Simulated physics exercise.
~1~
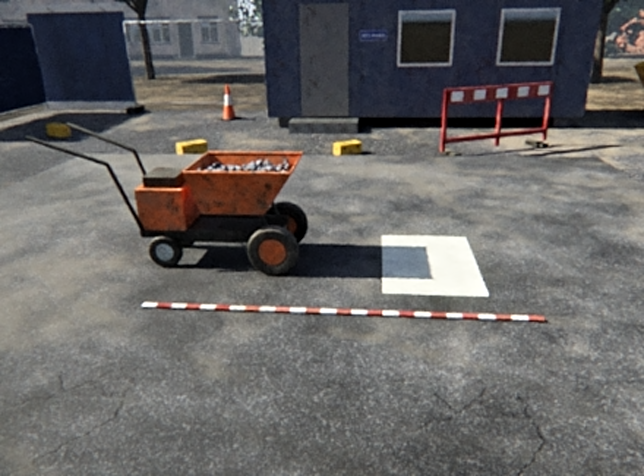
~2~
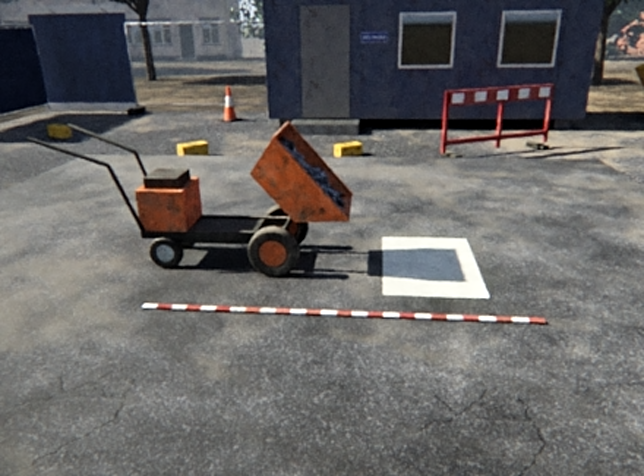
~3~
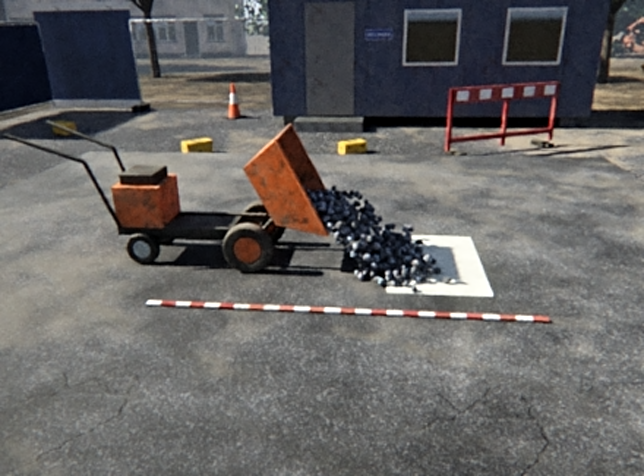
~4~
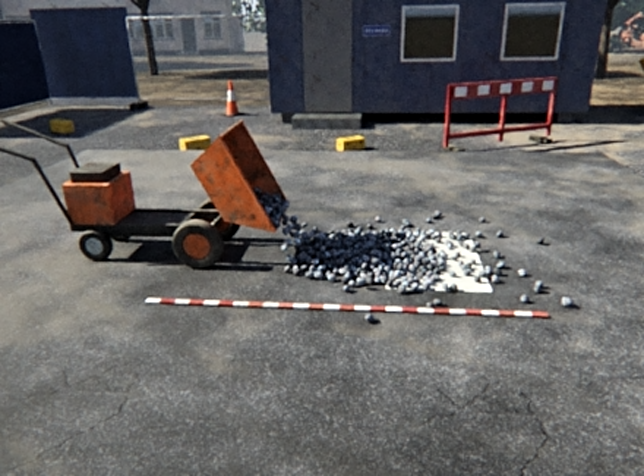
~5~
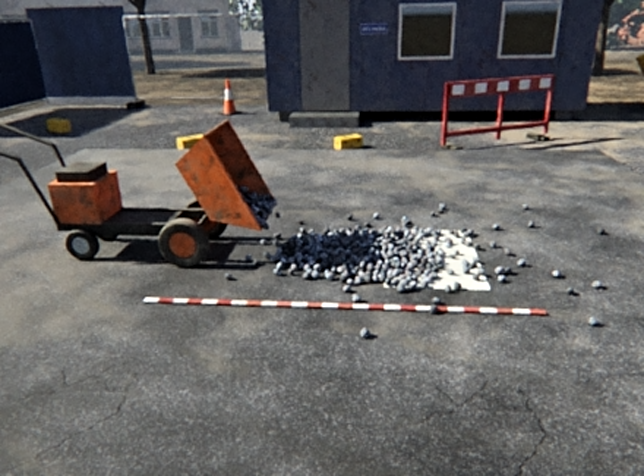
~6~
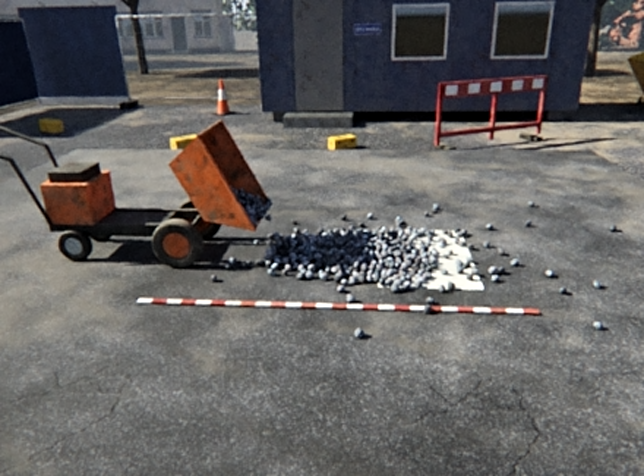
An orange motor barrow with long handles stands on grey asphalt, its skip full of grey stones, seen from slightly above and to the side by a gently swaying camera. A pale sheet lies to its right, a red-and-white staff in front, and a dark blue cabin, cone and barrier behind. The skip tips steeply to the right, holding its load at first. Then the stones pour out while the barrow draws back left. They spread into a low heap, many short of the sheet, others partly covering it, with a few scattered beyond and some still in the raised skip.
